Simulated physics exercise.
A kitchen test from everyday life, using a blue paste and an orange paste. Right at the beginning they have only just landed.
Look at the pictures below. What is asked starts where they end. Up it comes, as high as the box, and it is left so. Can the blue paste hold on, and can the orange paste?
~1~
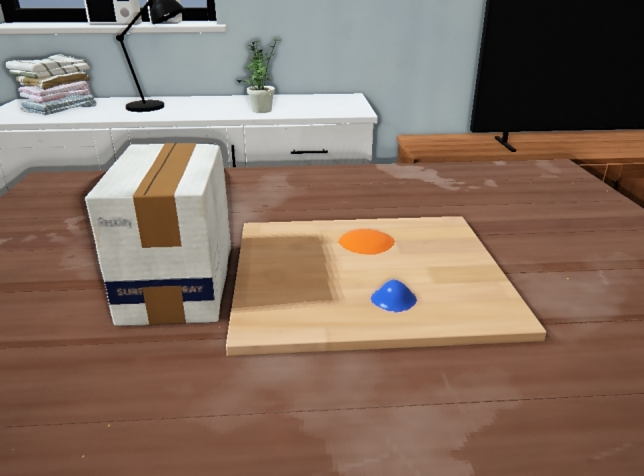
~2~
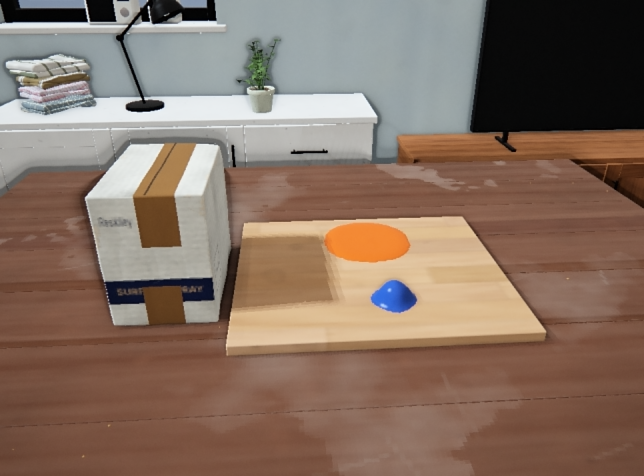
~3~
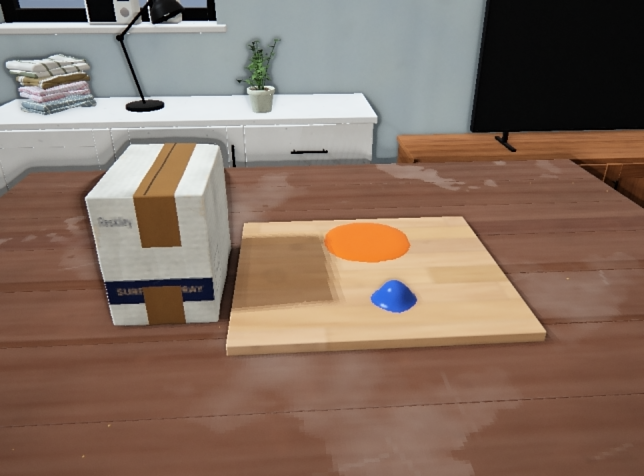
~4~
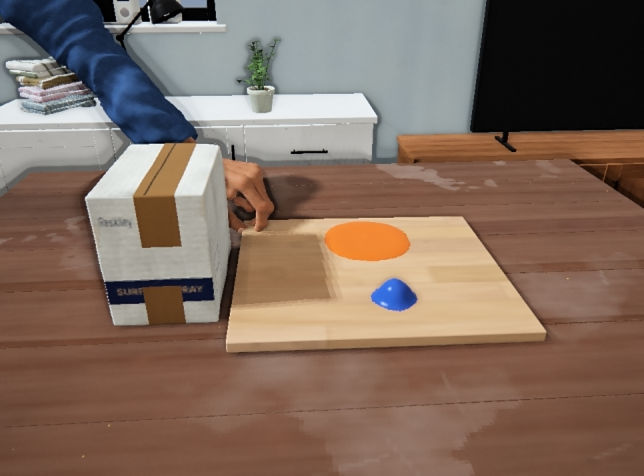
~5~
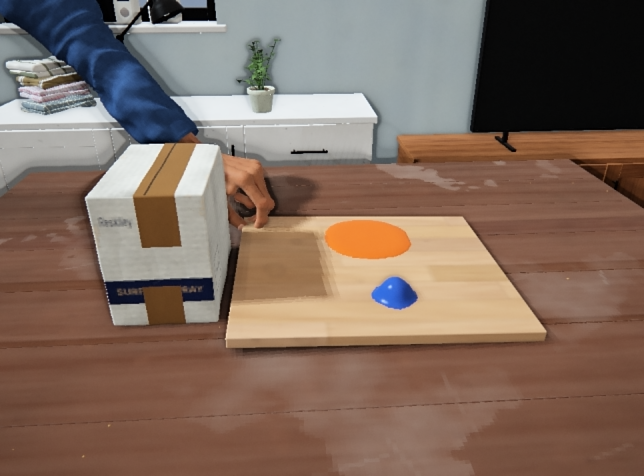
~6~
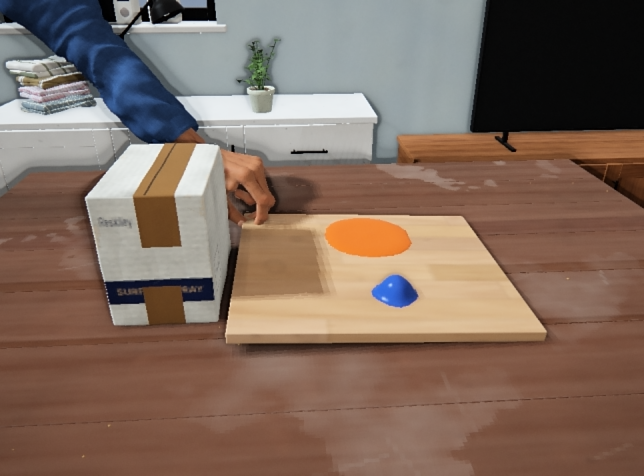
Result: The blue paste will stay up there, the orange paste will not stay up there.
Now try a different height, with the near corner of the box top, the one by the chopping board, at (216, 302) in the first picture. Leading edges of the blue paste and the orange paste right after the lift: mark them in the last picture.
In the last picture, I'd say around (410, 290) for the first and around (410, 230) for the other.
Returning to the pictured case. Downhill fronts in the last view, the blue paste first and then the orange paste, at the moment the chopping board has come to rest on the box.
Roughly (442, 249), roughly (479, 235).
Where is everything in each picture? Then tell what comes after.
In the first picture, the chopping board lies flat; blue paste (394, 290) a tall heap; orange paste (367, 239) a low mound; box (156, 264).
In the second picture, they settle; blue paste (394, 290) a tall heap; orange paste (367, 241) spread thin.
In the third picture, at rest; blue paste (394, 290) a tall heap; orange paste (367, 241) spread thin.
In the fourth picture, a hand takes the end; blue paste (395, 288) a tall heap; orange paste (367, 239) spread thin.
In the fifth picture, the end is rising; blue paste (395, 287) a tall heap; orange paste (367, 238) spread thin.
In the sixth picture, the chopping board slopes by about 3°; blue paste (396, 284) a tall heap; orange paste (367, 236) spread thin; box (156, 264).
Next, slope about 31°; the blue paste has not moved; the orange paste has crept down a long way.
After that, the blue paste has not moved; the orange paste is dripping off the low end.
Finally, slope about 31°; the blue paste has not moved; the orange paste is dripping off the low end.
